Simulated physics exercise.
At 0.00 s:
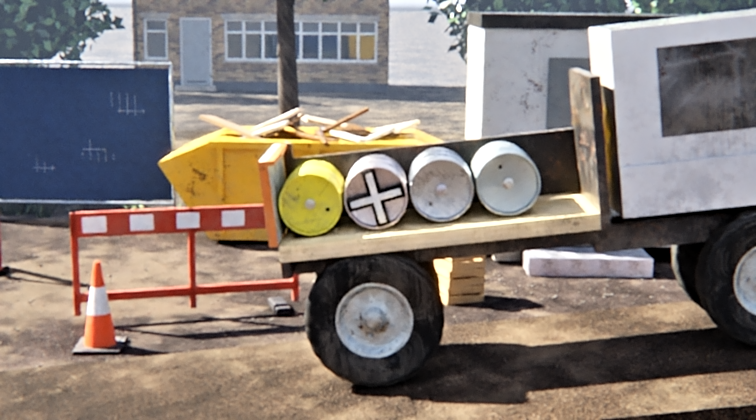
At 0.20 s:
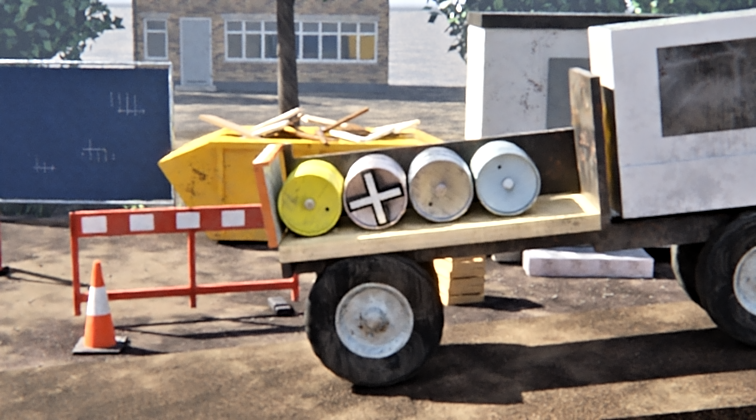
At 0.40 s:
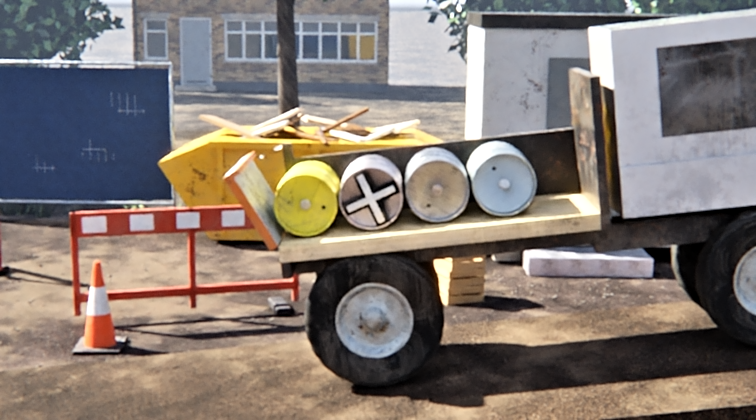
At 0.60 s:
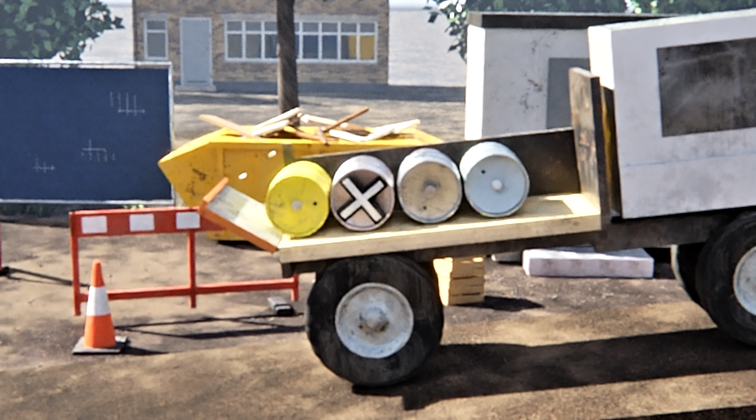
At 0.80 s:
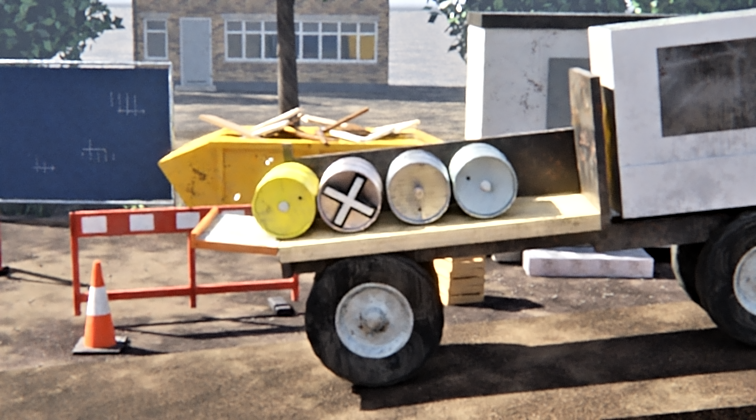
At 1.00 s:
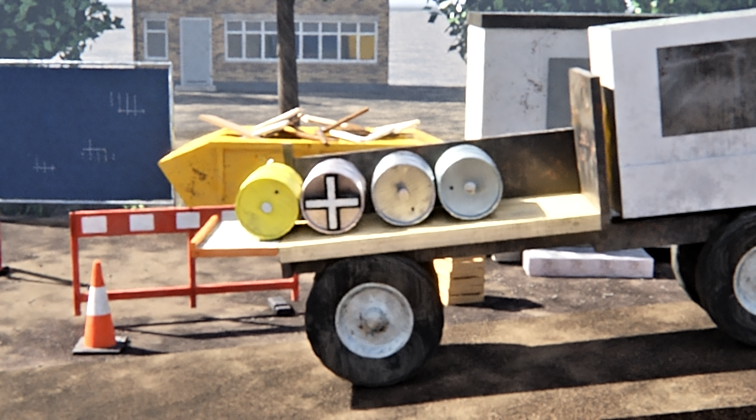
On sloping ground, a truck's tailgate swings down and four barrels roll left along its bed.
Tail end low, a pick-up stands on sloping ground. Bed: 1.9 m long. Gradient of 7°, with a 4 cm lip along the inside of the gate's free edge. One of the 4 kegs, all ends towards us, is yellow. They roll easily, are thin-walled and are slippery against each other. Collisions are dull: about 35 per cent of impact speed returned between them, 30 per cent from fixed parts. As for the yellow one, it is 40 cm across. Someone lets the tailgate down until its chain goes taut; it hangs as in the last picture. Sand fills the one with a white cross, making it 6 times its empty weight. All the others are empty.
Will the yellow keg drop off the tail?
Yellow falls out.
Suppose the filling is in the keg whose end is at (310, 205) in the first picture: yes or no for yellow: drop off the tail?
With that change, yellow: It does not happen.
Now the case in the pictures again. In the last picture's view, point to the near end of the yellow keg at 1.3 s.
Roughly at (234, 210) in the last picture.
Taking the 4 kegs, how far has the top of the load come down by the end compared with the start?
Comparing start and end, it's lower by about 10 cm.
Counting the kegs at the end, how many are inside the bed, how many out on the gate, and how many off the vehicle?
2 - 1 - 1.
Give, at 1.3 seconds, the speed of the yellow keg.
It moves at about 0.7 m/s.
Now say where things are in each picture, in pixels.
The first frame shows yellow at (310, 205); gate 83° above level, tip at (263, 165); white cross at (376, 198).
The second frame shows yellow at (309, 205); gate 80° above level, tip at (258, 166).
The third frame shows yellow at (305, 206); gate 58° above level, tip at (229, 178).
The fourth frame shows yellow at (296, 207); gate 28° above level, tip at (202, 210).
The fifth frame shows yellow at (283, 208); gate 4° above level, tip at (194, 243).
The sixth frame shows yellow at (266, 209); gate 2° below level, tip at (195, 253).
After 1.3 s, yellow is on the gate, 25 cm past the hinge, rolling left; 0 gone off the back.
After 1.5 s, yellow is on the gate, 40 cm past the hinge, rolling left; 0 gone off the back.
After 1.8 s, yellow is dropping off the gate; 1 gone off the back.
At rest (5.4 s), yellow is off the vehicle; 1 gone off the back.
